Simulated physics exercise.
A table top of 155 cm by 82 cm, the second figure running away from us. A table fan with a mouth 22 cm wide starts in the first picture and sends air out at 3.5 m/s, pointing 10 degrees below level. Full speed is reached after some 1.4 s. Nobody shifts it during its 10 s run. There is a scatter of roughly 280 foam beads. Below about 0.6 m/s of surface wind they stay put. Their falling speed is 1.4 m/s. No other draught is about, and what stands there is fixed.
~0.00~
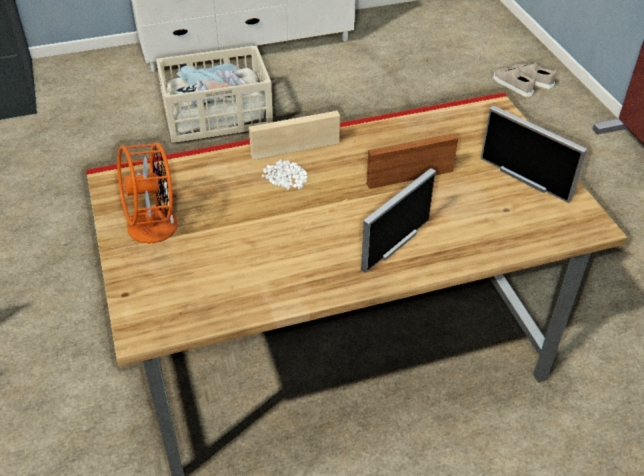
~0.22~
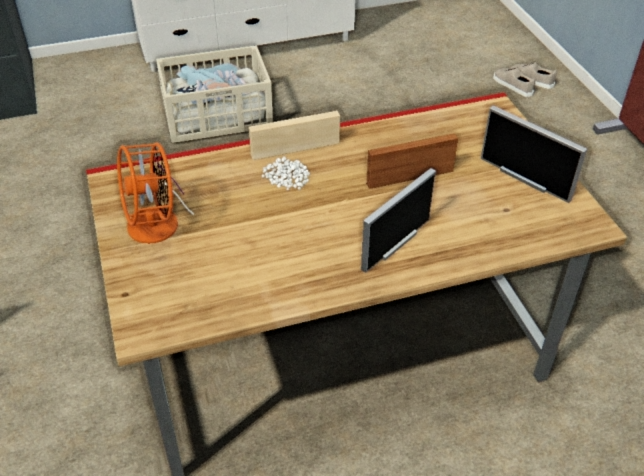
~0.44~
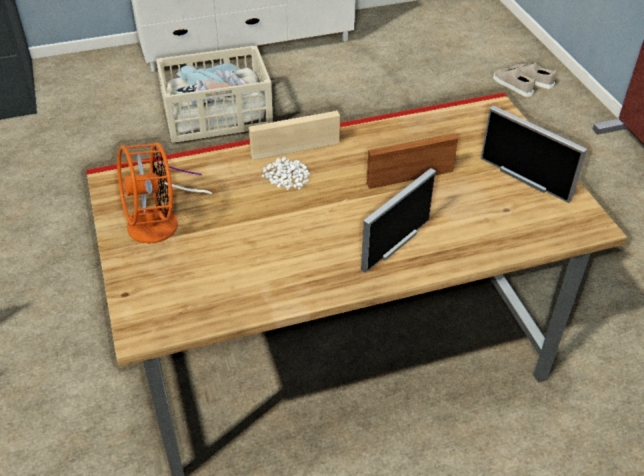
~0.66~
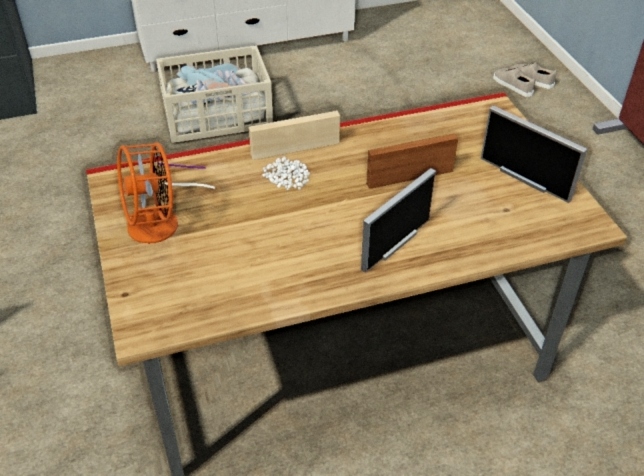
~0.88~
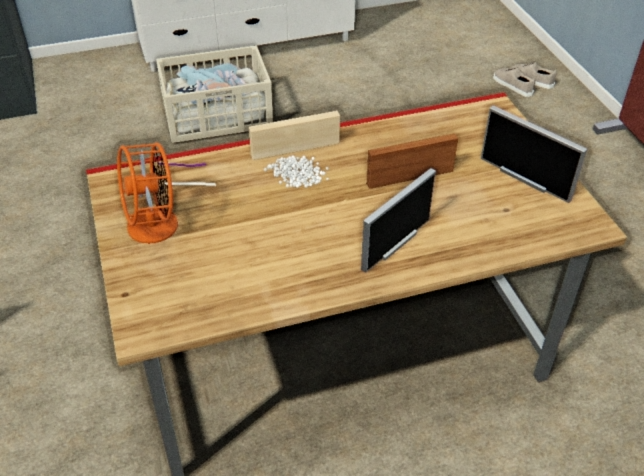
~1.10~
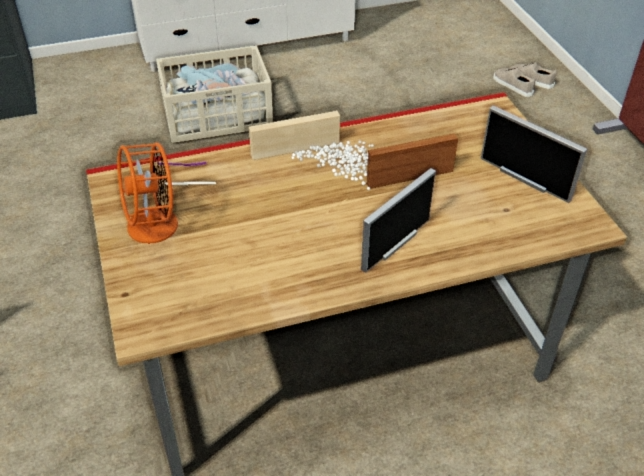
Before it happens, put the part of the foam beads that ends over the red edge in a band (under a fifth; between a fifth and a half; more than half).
Of the foam beads, above half end over the red edge.
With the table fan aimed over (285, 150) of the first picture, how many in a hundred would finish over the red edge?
Then about 2 %.
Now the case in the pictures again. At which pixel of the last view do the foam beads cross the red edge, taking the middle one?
Around (393, 113).
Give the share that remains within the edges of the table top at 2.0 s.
Near 0 %.
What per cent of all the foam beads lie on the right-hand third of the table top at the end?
Some 0 per cent.
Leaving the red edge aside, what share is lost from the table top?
About 20 %.
After 2.0 s the count stands so, 75 % are over the red edge.
After 3.2 s the count stands so, 75 % are over the red edge.
After 5.5 s the count stands so, 75 % are over the red edge.
After 10.0 s, at the end, 75 % are over the red edge.
